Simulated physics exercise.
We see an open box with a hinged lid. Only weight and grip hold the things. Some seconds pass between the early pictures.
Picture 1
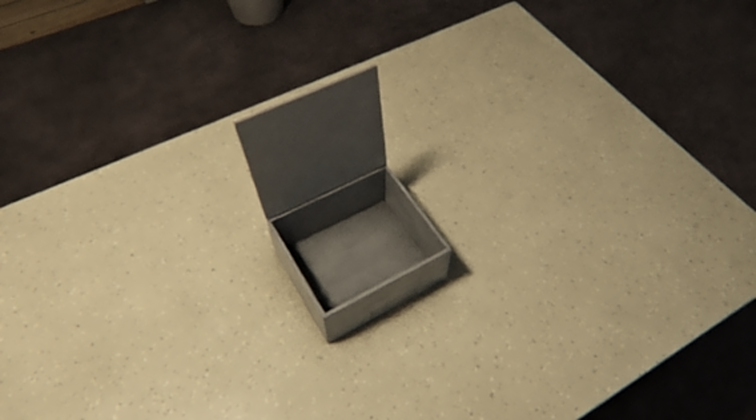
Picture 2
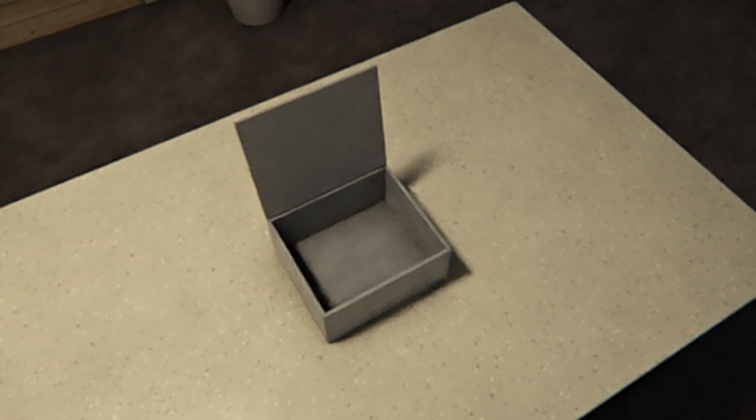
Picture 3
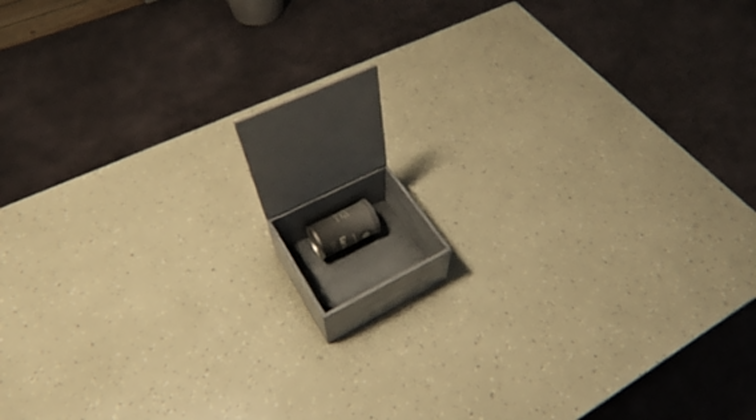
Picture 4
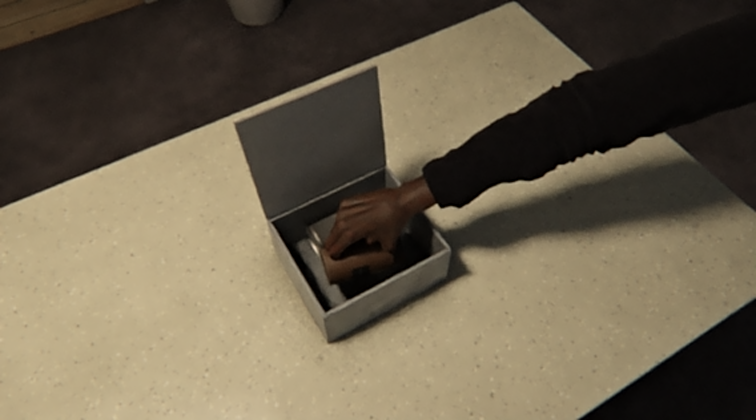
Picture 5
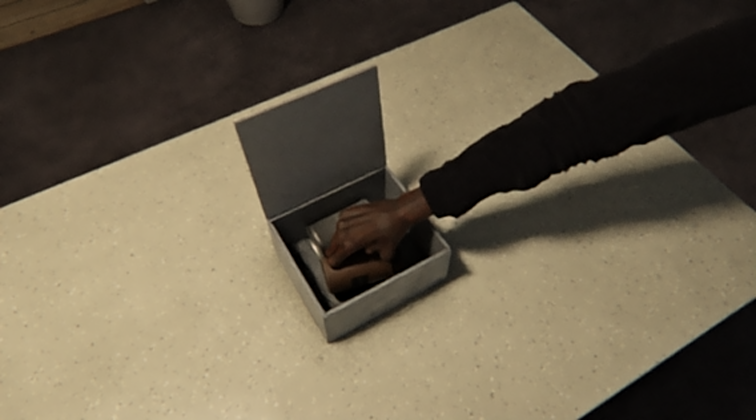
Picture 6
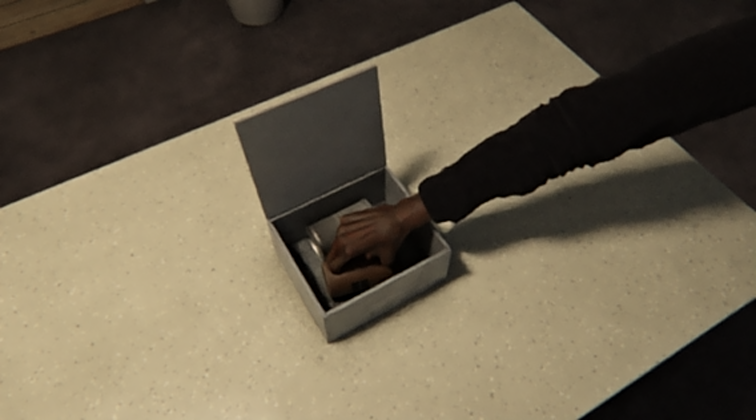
On a pale speckled tabletop, a grey box with its hinged lid raised sits open and empty. A dark grey tin then appears lying on its side inside it. An arm in a dark sleeve reaches in from the right, its hand lowering slightly within the box and staying there.
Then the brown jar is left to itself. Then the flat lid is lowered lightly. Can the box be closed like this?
In the end the lid closes.
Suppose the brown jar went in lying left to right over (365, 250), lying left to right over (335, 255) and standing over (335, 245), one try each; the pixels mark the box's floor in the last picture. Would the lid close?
First, it closes; second, it sits on the rim; third, it stays ajar.
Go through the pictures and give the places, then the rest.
In the first frame, the last thing is not in view yet.
In the second frame, the last thing is not in view yet.
In the third frame, the last thing is not in view yet; grey tin (343, 229).
The fourth frame shows still above its spot; brown jar (363, 257).
The fifth frame shows still above its spot; brown jar (362, 266).
The sixth frame shows put in, still held; brown jar (362, 271).
Then, 1.50 s on from there, lid 72° above the rim.
Then, 1.80 s on from there, lid 33° above the rim.
In the end, lid shut; both unmoved. At the end, from the last picture's camera, brown jar near (362, 271).
